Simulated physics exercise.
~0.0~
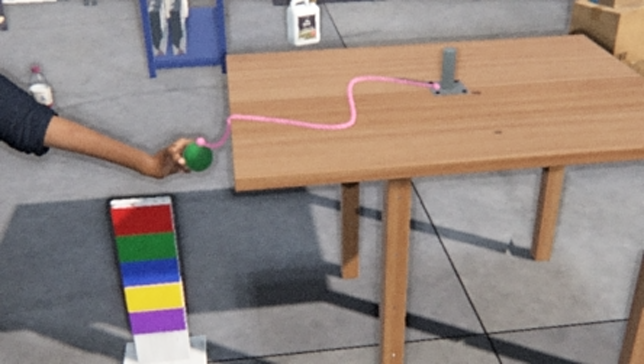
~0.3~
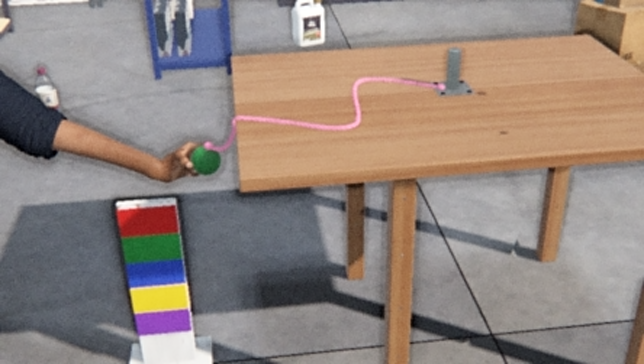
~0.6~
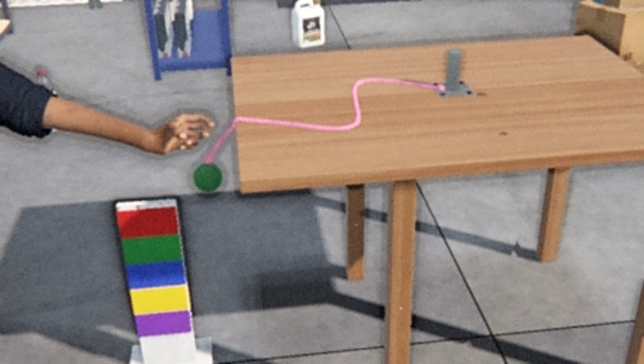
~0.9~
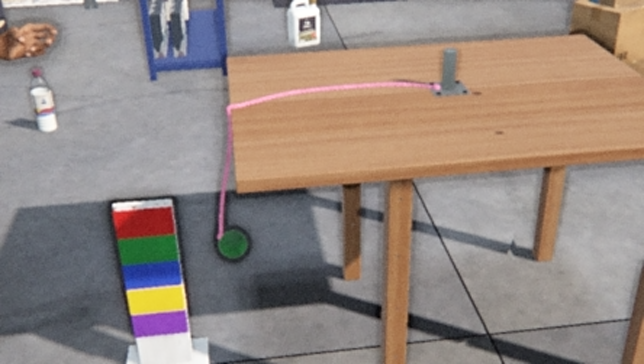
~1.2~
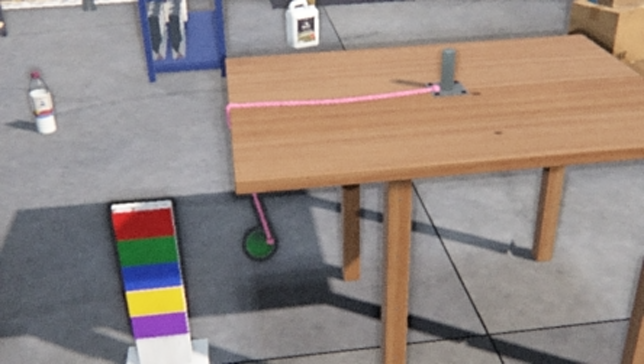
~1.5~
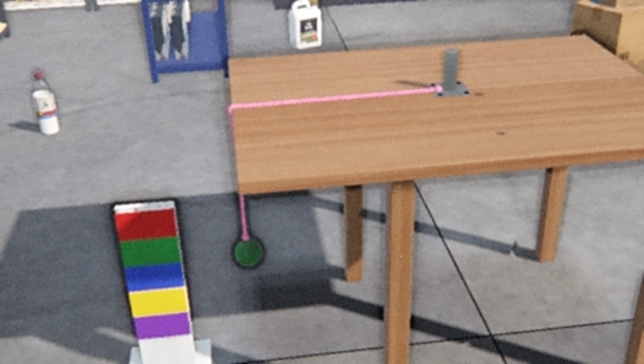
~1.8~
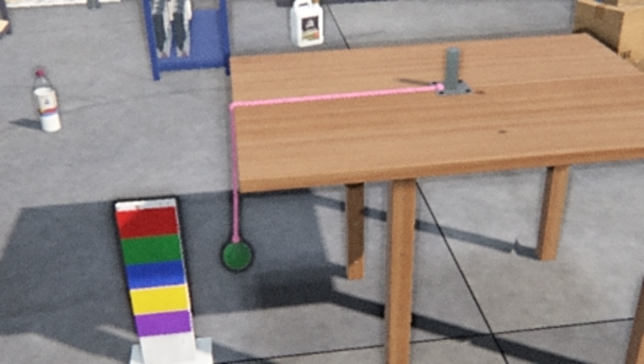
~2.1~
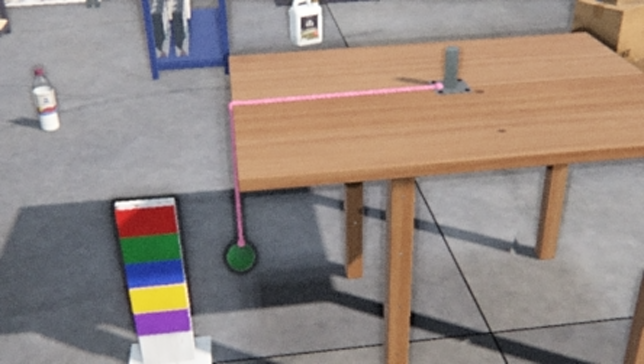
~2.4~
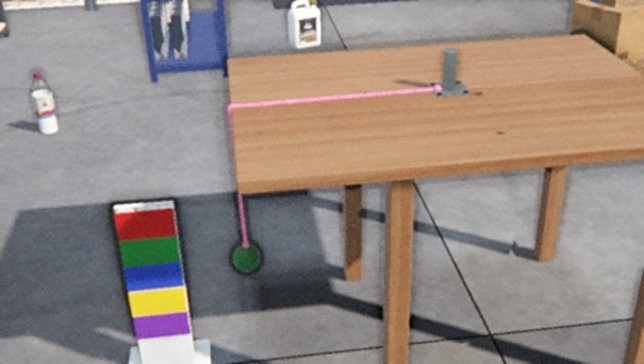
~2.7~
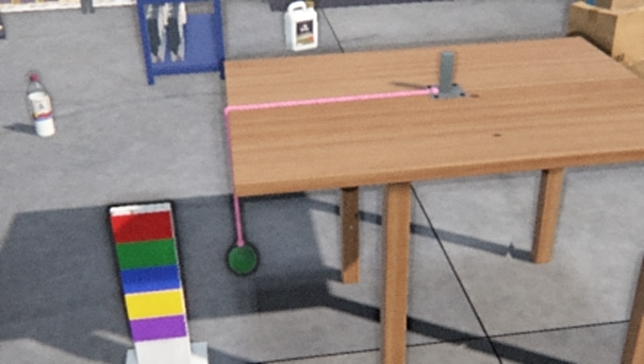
A green ball, called an apple, is held by a hand at the left edge of a wooden table, tied to a slack pink cord that winds across the tabletop to a grey metal bracket. The slightly swaying view looks down on a grey floor, where a board striped red, green, blue, yellow and purple stands at lower left. The hand lets go and draws back out of view. The ball drops, pulling the cord straight over the table edge, and swings right, then back left. After small sways it hangs nearly still, level with the blue band.
